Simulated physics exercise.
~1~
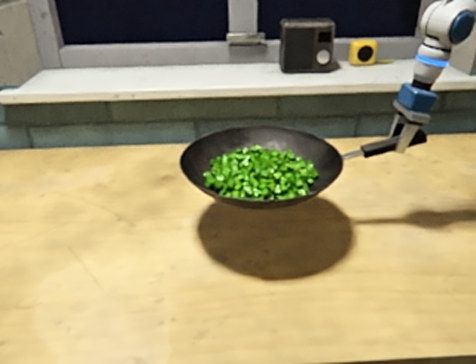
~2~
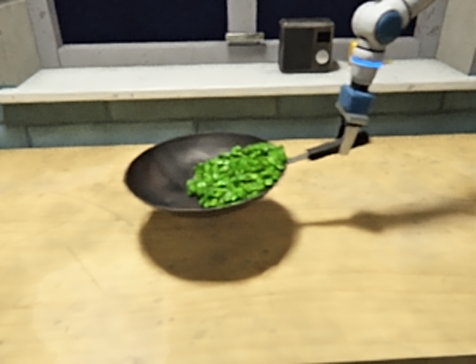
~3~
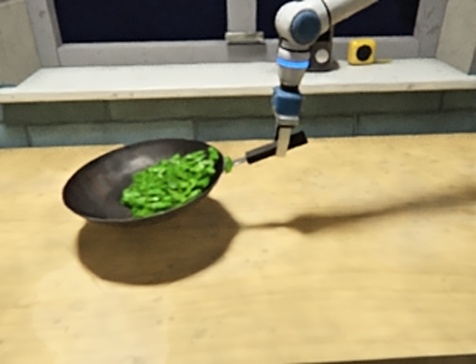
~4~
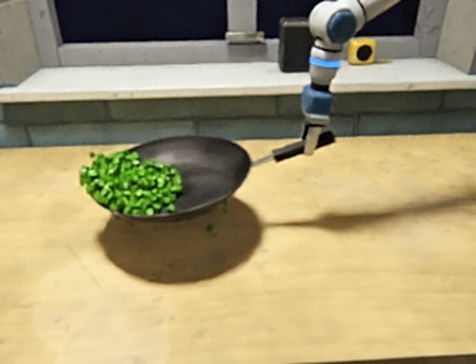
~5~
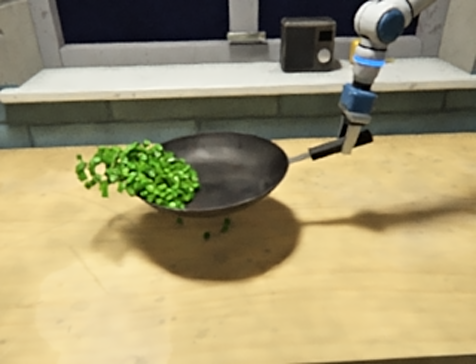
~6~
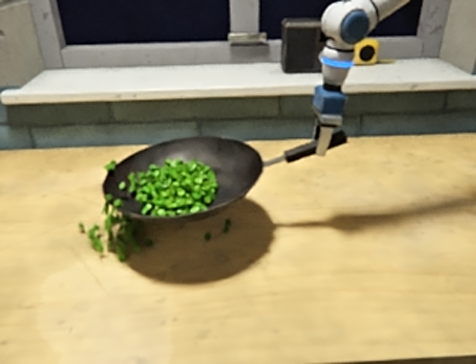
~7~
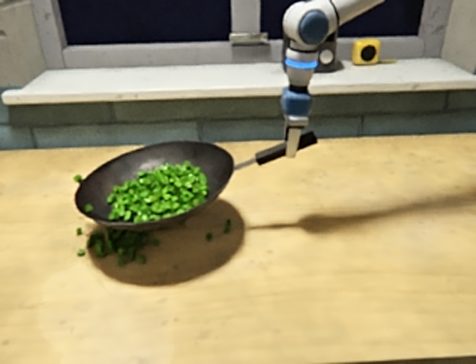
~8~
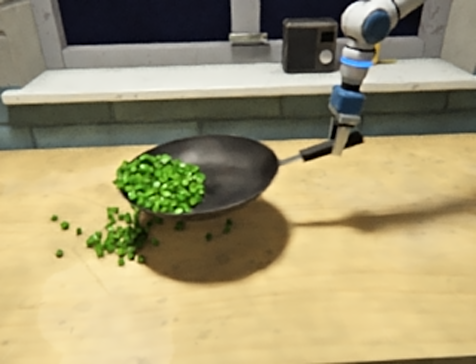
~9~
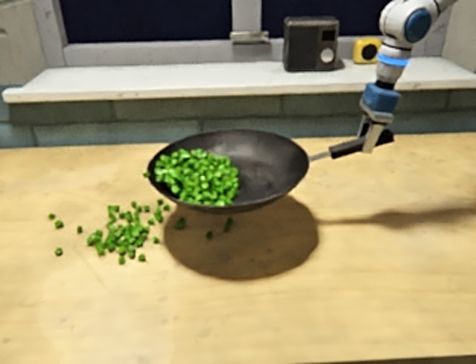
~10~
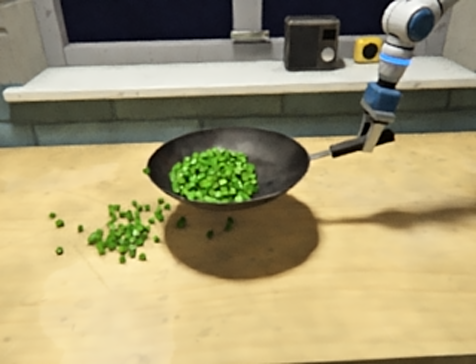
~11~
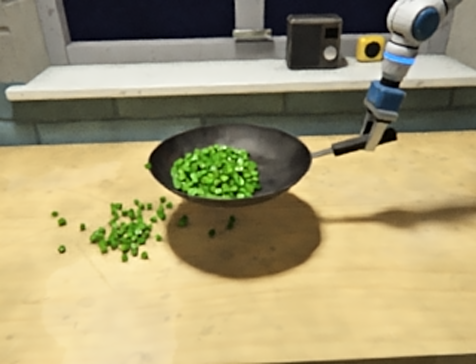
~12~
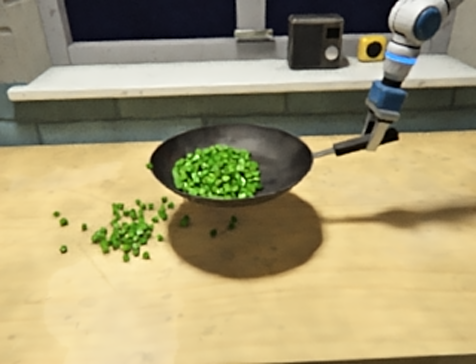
Robot arm jerking a dark pan of chopped green vegetables left and right, spilling some onto the table before holding still.
